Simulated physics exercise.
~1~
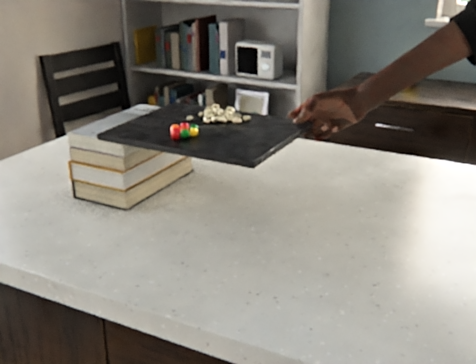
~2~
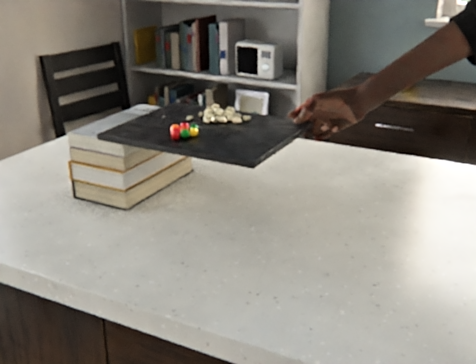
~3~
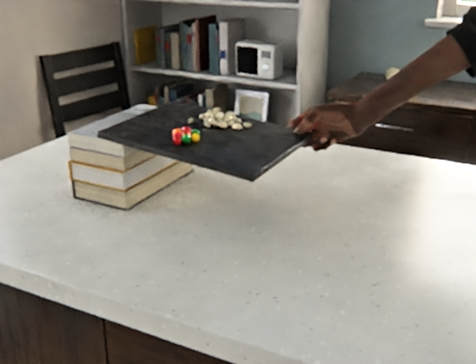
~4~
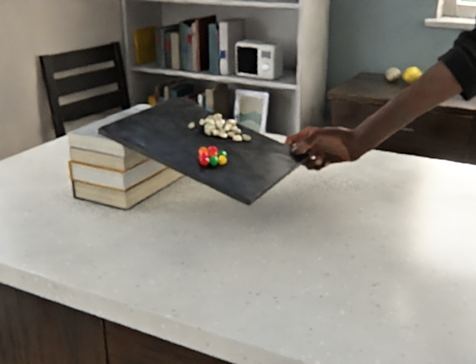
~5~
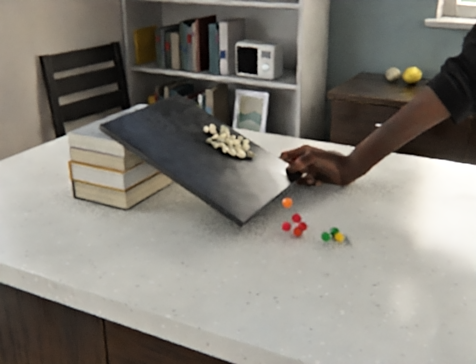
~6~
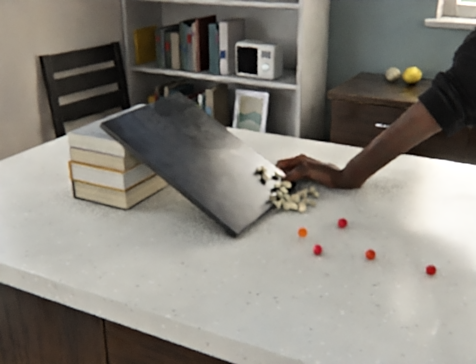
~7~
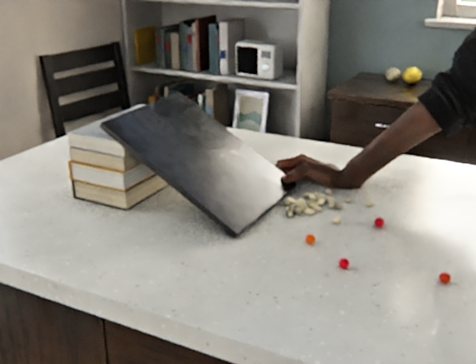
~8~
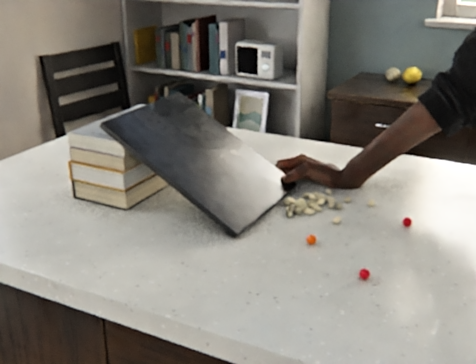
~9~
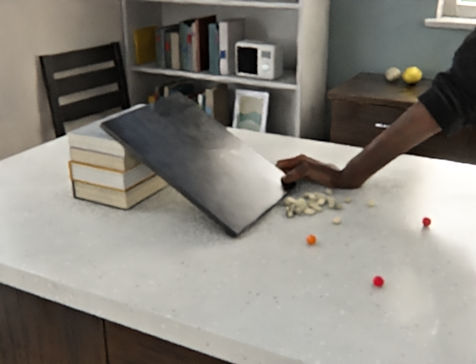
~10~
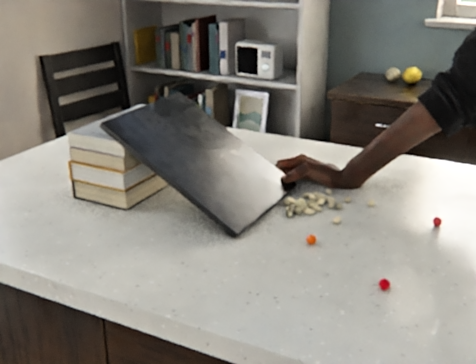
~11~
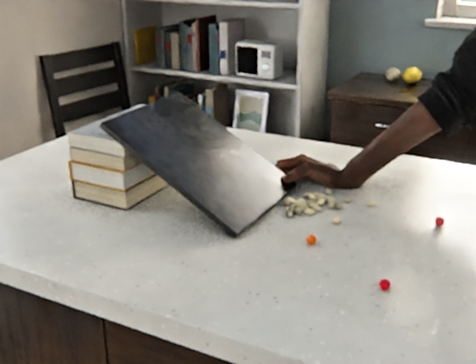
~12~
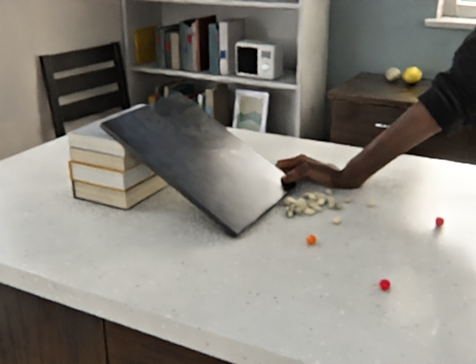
A dark board resting on stacked books tilts as a hand lowers its right end to the pale counter, sending small colourful balls rolling off to the right, then pale pieces sliding down; the pale pieces settle beside the hand, while the few balls still visible stop farther out.
